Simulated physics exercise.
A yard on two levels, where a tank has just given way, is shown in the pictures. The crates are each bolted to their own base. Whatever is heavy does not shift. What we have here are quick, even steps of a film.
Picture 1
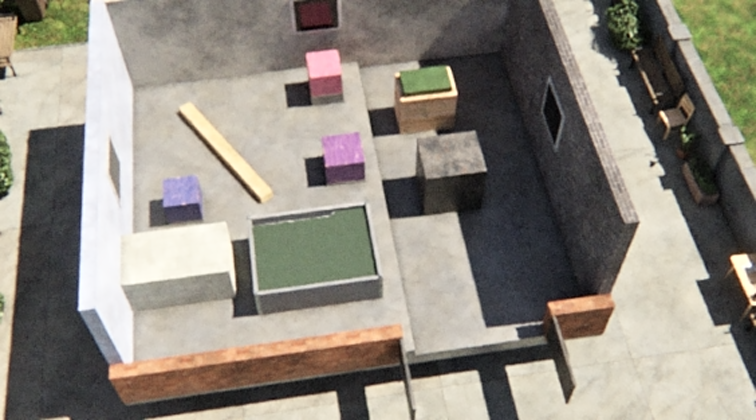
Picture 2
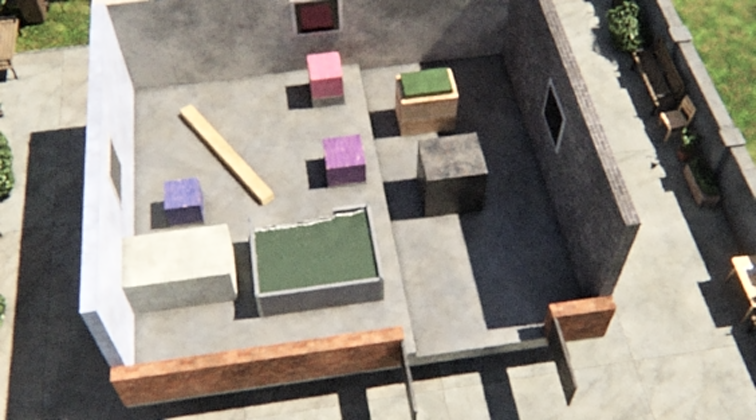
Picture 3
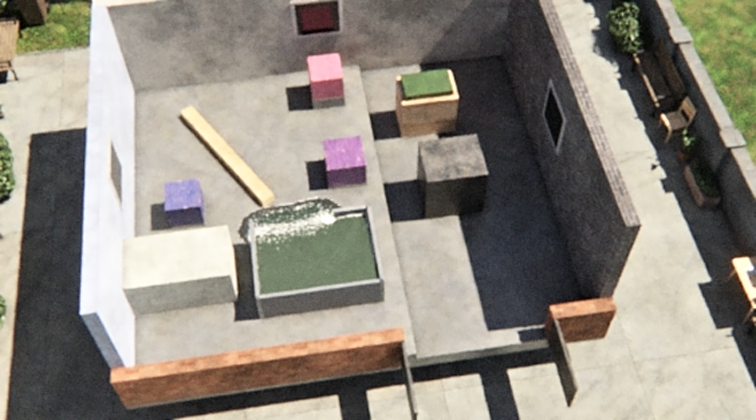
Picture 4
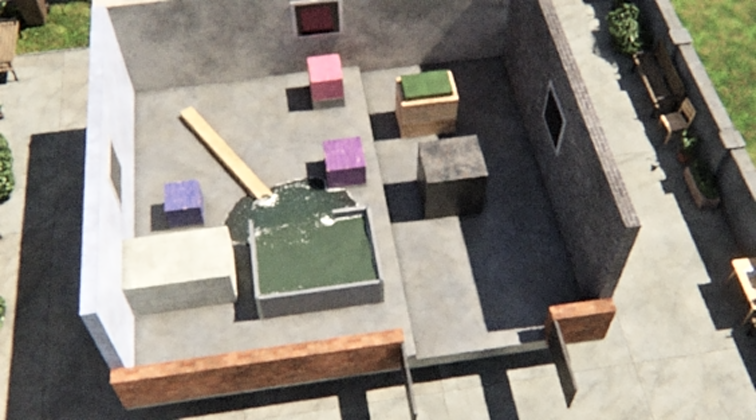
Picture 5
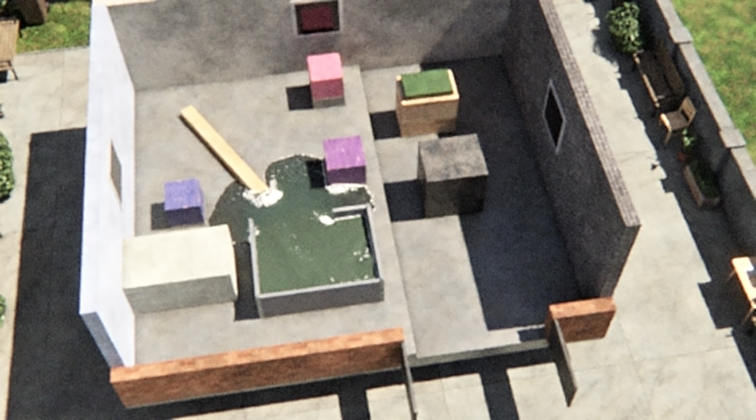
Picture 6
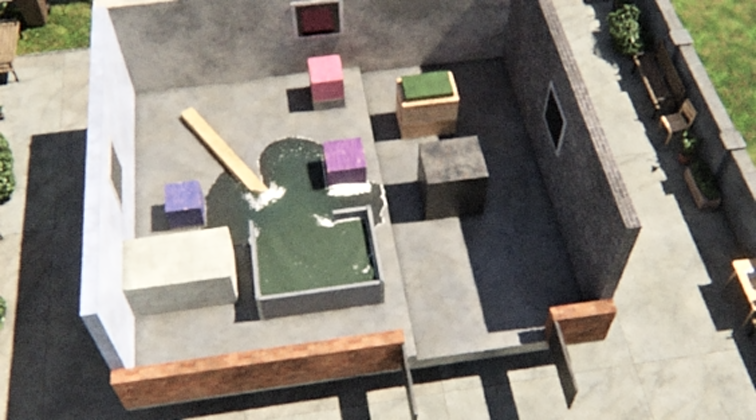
Dark green water in an open grey tank pours out over its far side, spreads across the concrete floor to the near end of a wooden plank, then flows around the purple block while the other blocks stay still.
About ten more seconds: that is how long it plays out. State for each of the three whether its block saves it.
As I see it, the pink crate is missed by the water; the blue crate is reached by the water; the purple crate is reached by the water.
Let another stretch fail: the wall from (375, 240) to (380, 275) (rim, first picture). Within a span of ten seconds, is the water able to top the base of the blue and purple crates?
As I see it, blue stays clear and purple stays clear.
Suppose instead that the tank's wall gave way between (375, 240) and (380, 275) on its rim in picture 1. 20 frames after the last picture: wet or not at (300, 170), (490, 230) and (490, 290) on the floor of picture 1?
Point by point: Unwetted, drenched, drenched.
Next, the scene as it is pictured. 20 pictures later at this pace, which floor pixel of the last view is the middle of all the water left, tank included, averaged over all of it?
I'd put it at around (273, 167).
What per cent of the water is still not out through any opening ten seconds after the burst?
100 %.
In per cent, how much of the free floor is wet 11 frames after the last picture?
Close to 40 percent, by my reckoning.
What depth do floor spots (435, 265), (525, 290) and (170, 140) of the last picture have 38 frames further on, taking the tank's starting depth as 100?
Going in order, that's 2, 0 and 14 %.
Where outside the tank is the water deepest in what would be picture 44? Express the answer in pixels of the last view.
Deepest point: About (135, 264).
A moment on, water covers 25 % of the floor; the pink crate water round its plinth, the blue crate water round its plinth, the purple crate water round its plinth.
Next, water covers 40 % of the floor; the pink crate water round its plinth, the blue crate water round its plinth, the purple crate water round its plinth.
Then, water covers 50 % of the floor; the pink crate water round its plinth, the blue crate water round its plinth, the purple crate water round its plinth.
Later, water covers 60 % of the floor; the pink crate water round its plinth, the blue crate water round its plinth, the purple crate water round its plinth.
In the end, water covers 80 % of the floor; the pink crate stayed above the water, the blue crate was topped, the purple crate was topped.
